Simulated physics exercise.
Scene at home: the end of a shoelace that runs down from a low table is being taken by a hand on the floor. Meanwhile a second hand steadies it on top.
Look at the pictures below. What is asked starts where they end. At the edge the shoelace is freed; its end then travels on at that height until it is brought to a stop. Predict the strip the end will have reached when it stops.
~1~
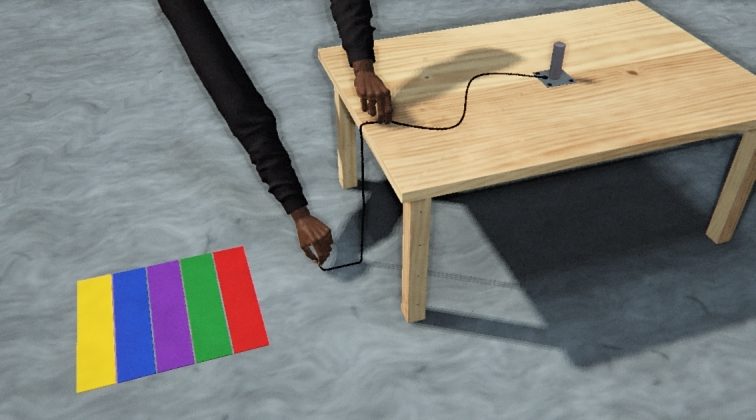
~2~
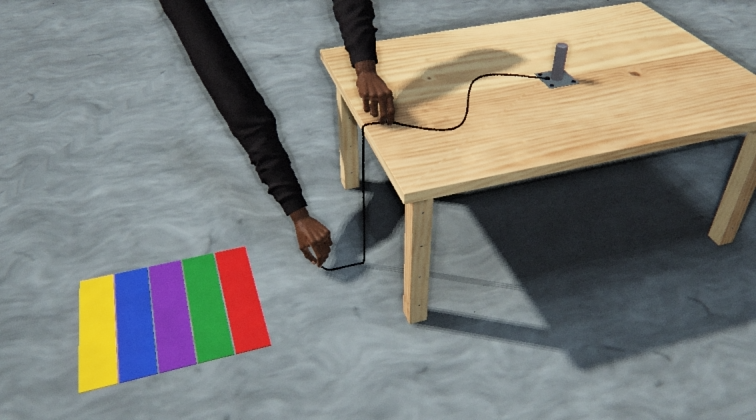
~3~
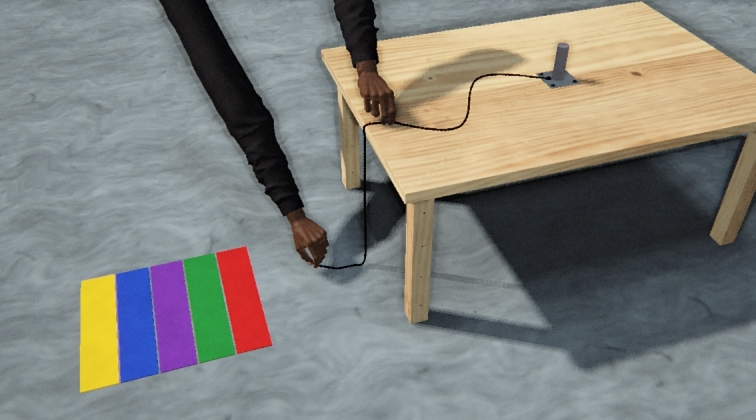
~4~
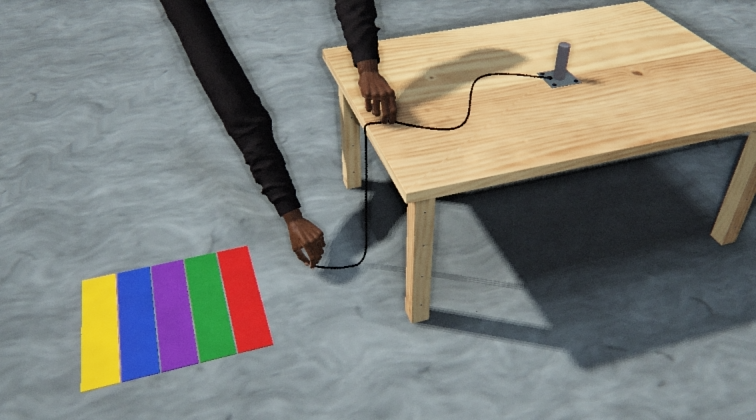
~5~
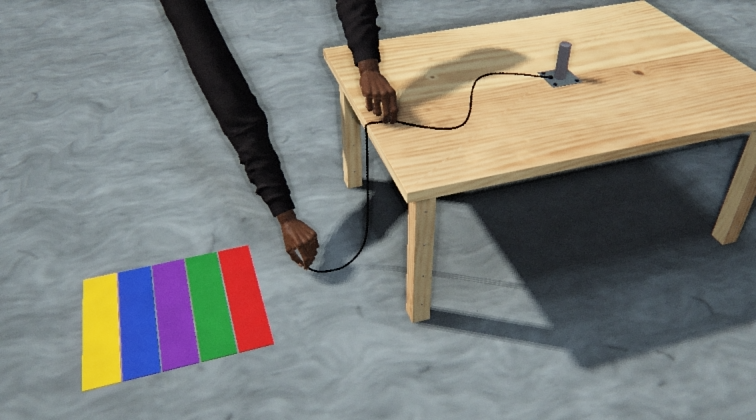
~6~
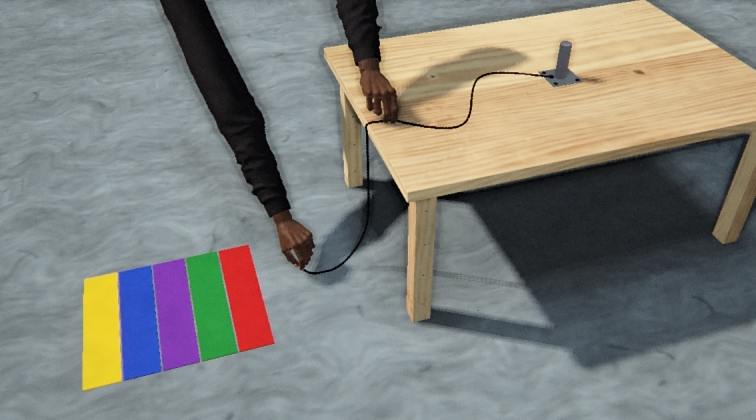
I would say the blue strip.
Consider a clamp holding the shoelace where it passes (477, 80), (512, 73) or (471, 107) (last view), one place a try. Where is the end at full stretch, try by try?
It ends up near (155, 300) the first time, (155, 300) the second and (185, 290) the third.
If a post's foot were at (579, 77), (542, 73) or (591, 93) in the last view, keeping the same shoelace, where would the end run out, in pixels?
Places per try: (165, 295); (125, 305); (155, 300).
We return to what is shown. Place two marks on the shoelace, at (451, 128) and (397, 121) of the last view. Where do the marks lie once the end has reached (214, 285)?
Near (388, 118) and (363, 153).
Soon after, end near (214, 285); over green.
Then, end near (167, 296); over purple.
At full stretch, end near (139, 302); over blue. It gets as far as the blue strip.
